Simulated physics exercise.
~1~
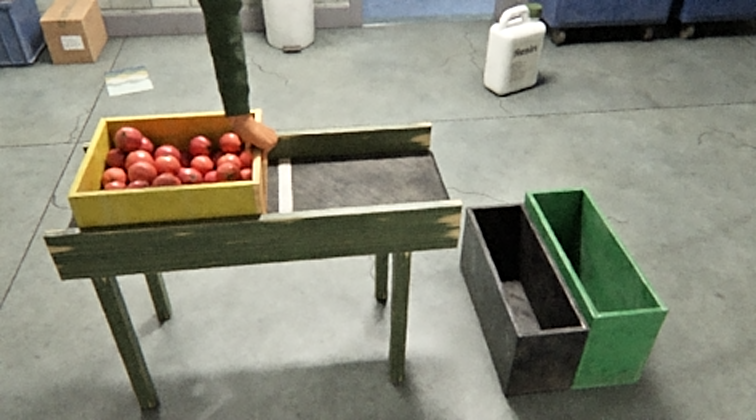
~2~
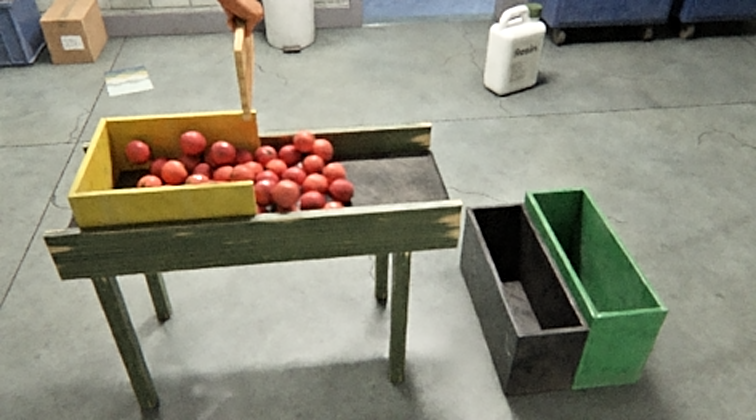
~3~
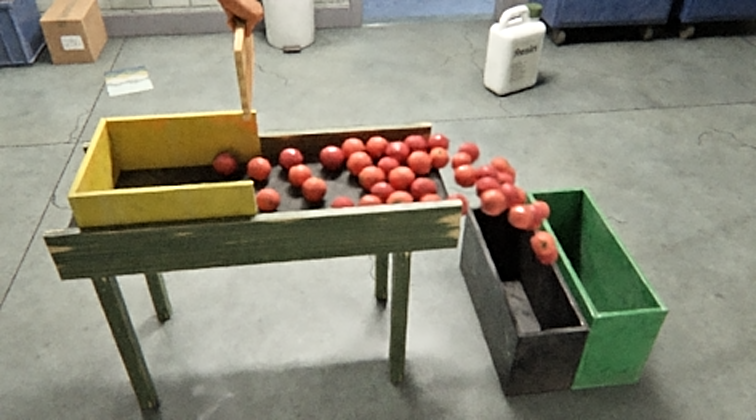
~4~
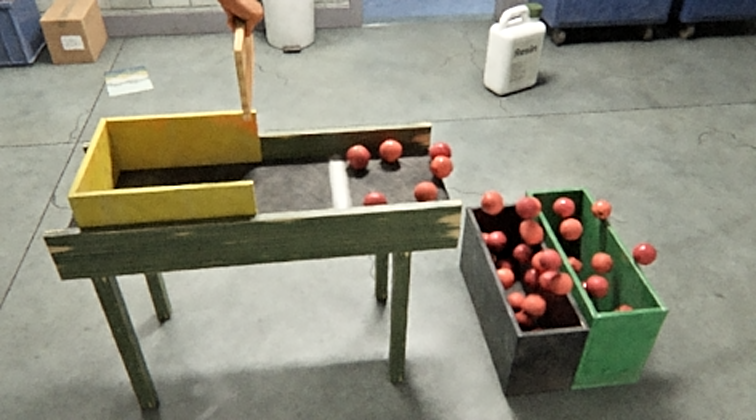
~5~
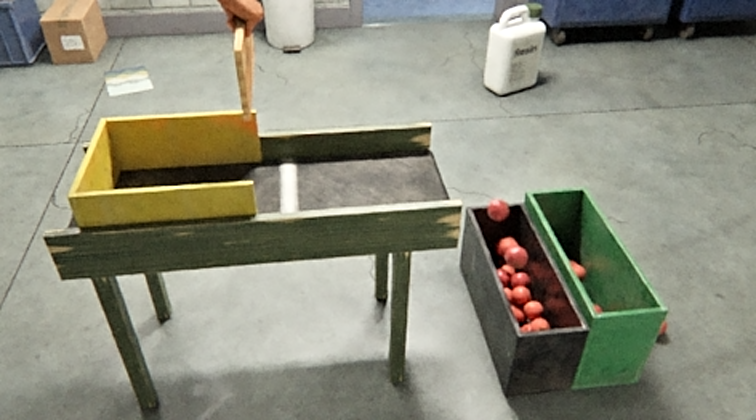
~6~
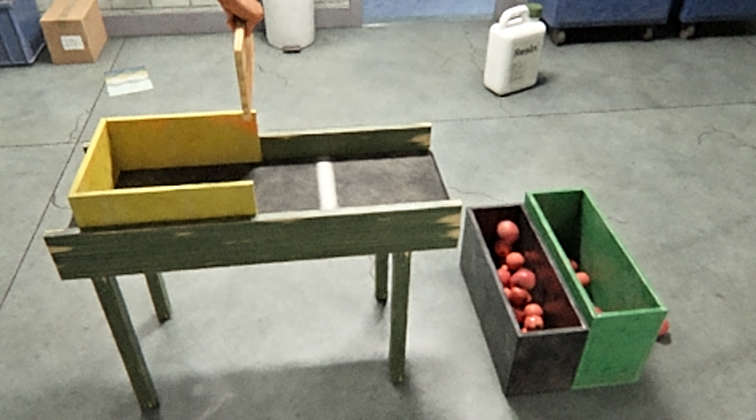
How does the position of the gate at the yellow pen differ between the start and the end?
At the start the gate is down, closing off the right end of the yellow pen. At the end it is held up above the pen by the hand, still upright, leaving the way onto the belt open.
A hand lifts the gate, and tomatoes ride off the belt, mostly into the black tub.
